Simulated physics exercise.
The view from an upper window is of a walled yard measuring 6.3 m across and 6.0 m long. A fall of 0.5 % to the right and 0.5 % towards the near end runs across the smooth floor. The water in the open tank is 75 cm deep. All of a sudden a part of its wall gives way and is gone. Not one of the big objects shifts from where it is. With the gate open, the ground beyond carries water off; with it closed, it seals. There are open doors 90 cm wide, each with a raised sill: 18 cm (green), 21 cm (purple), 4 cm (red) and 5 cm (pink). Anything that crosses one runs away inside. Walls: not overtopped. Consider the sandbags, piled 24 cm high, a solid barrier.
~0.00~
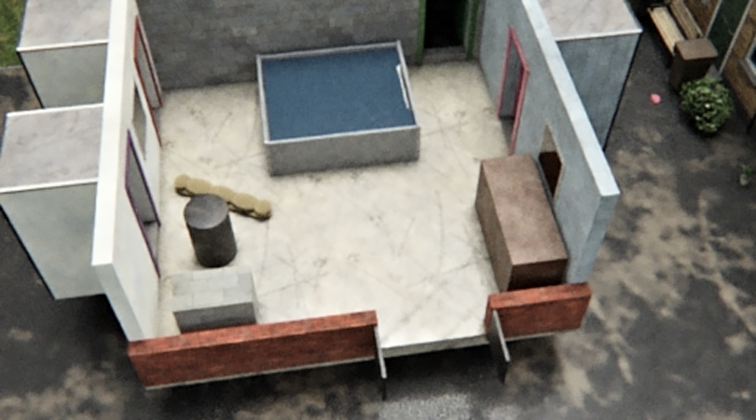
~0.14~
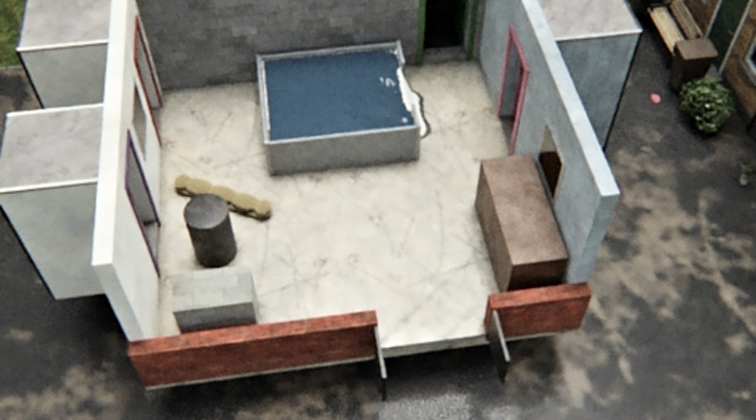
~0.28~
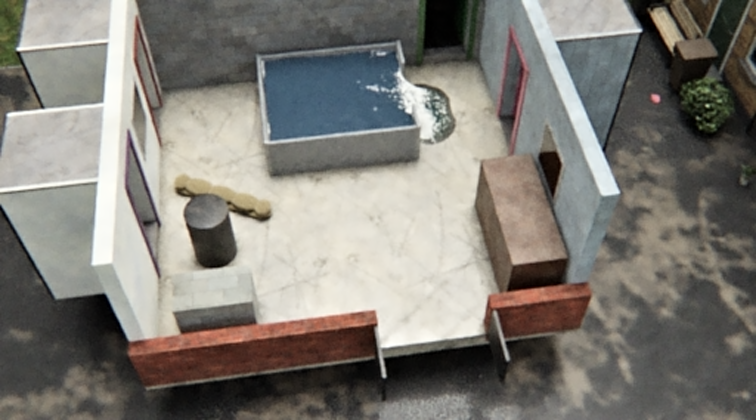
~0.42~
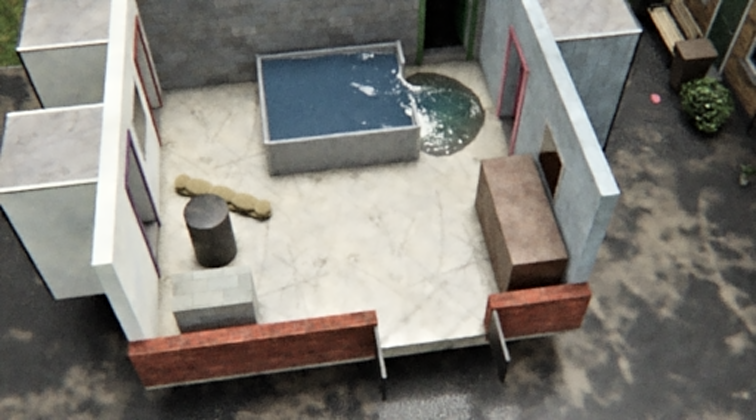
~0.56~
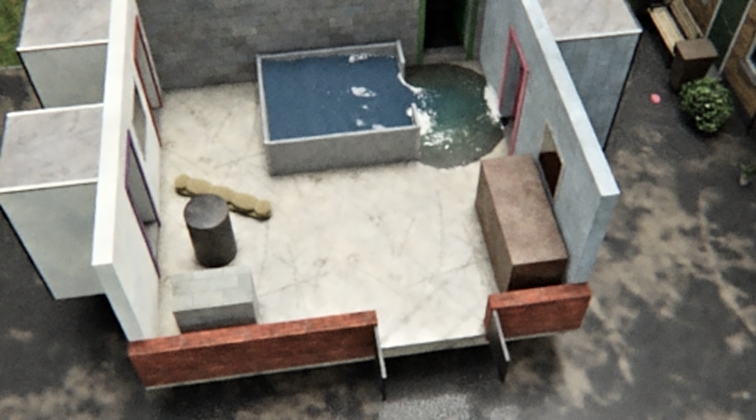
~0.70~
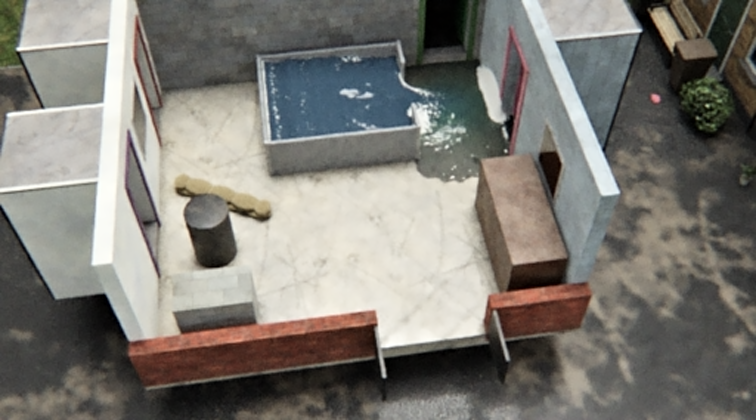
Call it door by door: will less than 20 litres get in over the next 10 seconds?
Green door - no, 20 litres or more; purple door - yes, less; red door - no, 20 litres or more; pink door - no, 20 litres or more.
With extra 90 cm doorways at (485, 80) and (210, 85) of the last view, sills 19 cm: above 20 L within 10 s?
Well, the first is beyond the mark and the second is shy of the mark.
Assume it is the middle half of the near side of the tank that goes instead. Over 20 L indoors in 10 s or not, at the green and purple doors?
Versus the limit - green: Within, purple: Within.
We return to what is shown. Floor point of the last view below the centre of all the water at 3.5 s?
Around (387, 128) in the last picture.
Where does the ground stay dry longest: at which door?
I'd say the purple one.
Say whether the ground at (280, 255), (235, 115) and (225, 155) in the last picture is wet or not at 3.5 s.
In turn: Still dry, dry, dry.
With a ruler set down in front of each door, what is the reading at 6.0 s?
Depths: Green door 19 cm, purple door 1 cm, red door 7 cm, pink door 21 cm.
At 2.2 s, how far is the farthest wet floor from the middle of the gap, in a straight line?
About 4.8 m out.
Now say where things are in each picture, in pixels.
The first picture shows still water, 75 cm deep, in the open tank at (336, 93).
In the second picture, the front is at a hidden place, 0.6 m from the gap at (406, 104); 0.3 m2 of floor is under water; 75 cm left at the back of the open tank.
In the third picture, the front is at (450, 130), 0.9 m from the gap at (406, 106); 1.0 m2 of floor is under water; 75 cm left at the back of the open tank.
In the fourth picture, water pours out at (406, 106) and has run 1.4 m, to (476, 100); typically 9 cm deep outside, 75 cm at the open tank's back.
In the fifth picture, water pours out at (406, 106) and has run 1.9 m, to (505, 120); typically 6 cm deep outside, 75 cm at the open tank's back.
In the sixth picture, the front is at (518, 138), 2.2 m from the gap at (406, 106); 4.6 m2 of floor is under water; 70 cm left at the back of the open tank.
After 1.4 s water covers 15 % of the floor and is deepest (60 cm) near (480, 65); green door 28 cm at the sill, 5 L in, purple door not reached, red door not reached, pink door 30 cm at the sill, 115 L in.
After 2.2 s water covers 20 % of the floor and is deepest (49 cm) near (480, 65); green door 33 cm at the sill, 60 L in, purple door not reached, red door not reached, pink door 29 cm at the sill, 292 L in.
After 3.5 s water covers 45 % of the floor and is deepest (39 cm) near (521, 188); green door 27 cm at the sill, 150 L in, purple door not reached, red door not reached, pink door 23 cm at the sill, 507 L in.
After 6.0 s water covers 80 % of the floor and is deepest (29 cm) near (521, 188); green door 19 cm at the sill, 186 L in, purple door not reached, red door 7 cm at the sill, 23 L in, pink door 21 cm at the sill, 789 L in.
After 10.0 s water covers 95 % of the floor and is deepest (18 cm) near (513, 197); green door 12 cm at the sill, 188 L in, purple door 9 cm at the sill, 0 L in, red door 9 cm at the sill, 74 L in, pink door 15 cm at the sill, 1050 L in.
